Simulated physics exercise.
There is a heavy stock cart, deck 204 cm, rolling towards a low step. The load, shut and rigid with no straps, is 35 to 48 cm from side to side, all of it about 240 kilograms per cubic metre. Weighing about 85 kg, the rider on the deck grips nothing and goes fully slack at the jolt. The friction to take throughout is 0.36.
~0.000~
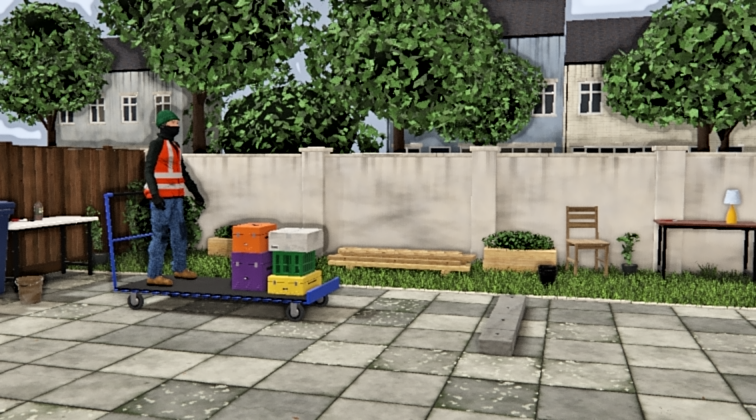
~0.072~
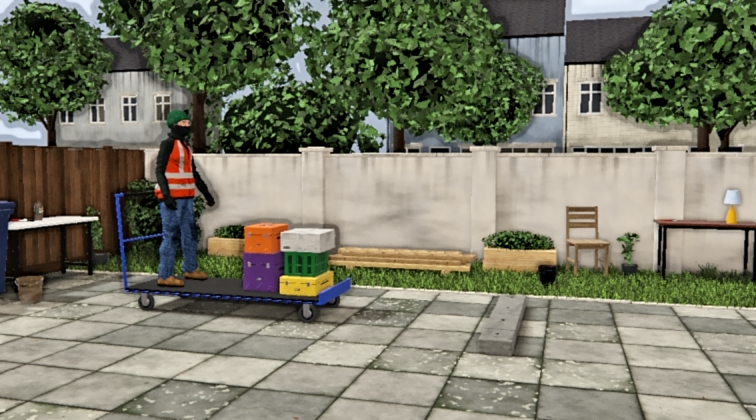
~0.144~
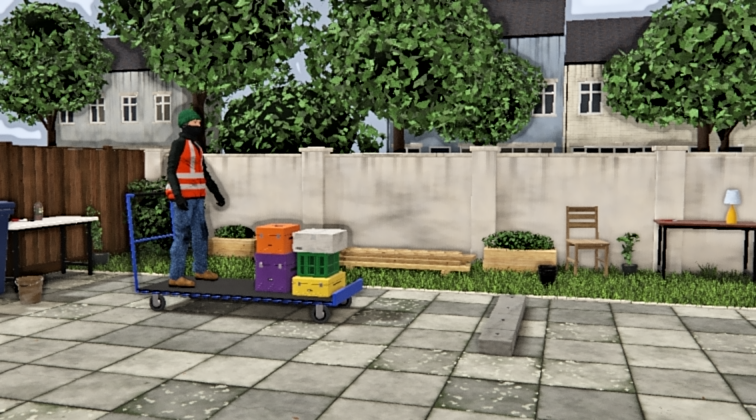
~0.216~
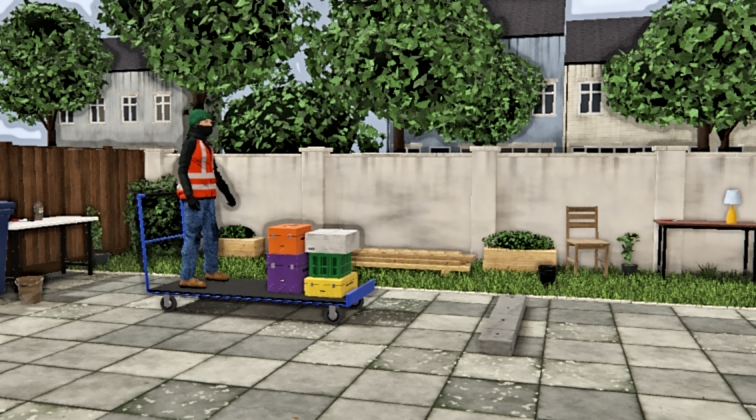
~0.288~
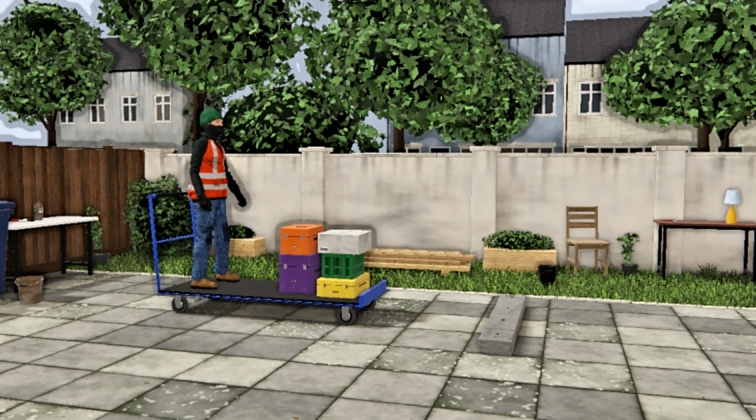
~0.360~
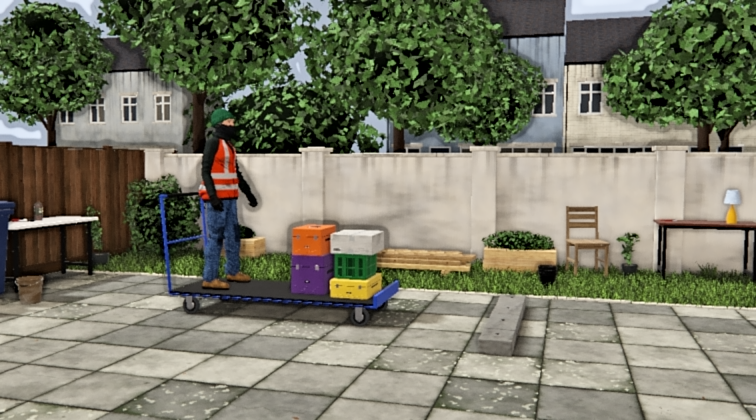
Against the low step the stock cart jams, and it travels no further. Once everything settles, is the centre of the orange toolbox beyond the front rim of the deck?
Yes, it ends up over the edge.
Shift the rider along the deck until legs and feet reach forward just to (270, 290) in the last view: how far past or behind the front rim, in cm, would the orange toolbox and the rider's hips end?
Orange 50 past, hips 80 behind.
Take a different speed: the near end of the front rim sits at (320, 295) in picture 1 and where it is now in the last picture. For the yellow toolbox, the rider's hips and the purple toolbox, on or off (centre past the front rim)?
Then yellow on, hips on, purple on.
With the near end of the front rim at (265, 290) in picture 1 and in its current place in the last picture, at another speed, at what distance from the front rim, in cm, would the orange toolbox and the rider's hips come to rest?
The orange item would stop 50 cm past the front rim, and the hips 80 cm behind it.
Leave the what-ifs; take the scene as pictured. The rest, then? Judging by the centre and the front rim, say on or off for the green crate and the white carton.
End result - green: Goes over; white: Goes over.
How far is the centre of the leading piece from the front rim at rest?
About 110 cm past the rim.
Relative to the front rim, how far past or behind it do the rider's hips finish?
Some 80 cm behind it.
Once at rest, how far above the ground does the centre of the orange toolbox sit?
Its centre sits around 20 cm up.
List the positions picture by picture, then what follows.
The first picture shows orange toolbox (255, 238), hips (166, 190), rim corner (308, 300); 0 cm covered, 167 to go.
The second picture shows orange toolbox (267, 238), hips (176, 191), rim corner (321, 301); 13 cm covered, 154 to go.
The third picture shows orange toolbox (279, 239), hips (187, 191), rim corner (334, 301); 25 cm covered, 142 to go.
The fourth picture shows orange toolbox (291, 239), hips (198, 191), rim corner (347, 302); 38 cm covered, 129 to go.
The fifth picture shows orange toolbox (302, 239), hips (209, 191), rim corner (361, 303); 50 cm covered, 117 to go.
The sixth picture shows orange toolbox (315, 240), hips (220, 191), rim corner (375, 304); 63 cm covered, 104 to go. Speed about 1.7 m/s.
The wheels strike at 0.96 s.
After 1.21 s the orange toolbox is 38 cm behind the rim, tilted 5°, near (459, 245) in the last picture's view.
After 1.51 s the orange toolbox is 12 cm behind the rim, tilted 65°, near (489, 263) in the last picture's view.
After 1.96 s the orange toolbox is 27 cm past the rim, tilted 150°, near (533, 304) in the last picture's view.
Final state at 2.9 s, past the rim, green crate, white carton and orange toolbox; behind it, yellow toolbox, purple toolbox and the rider's hips.
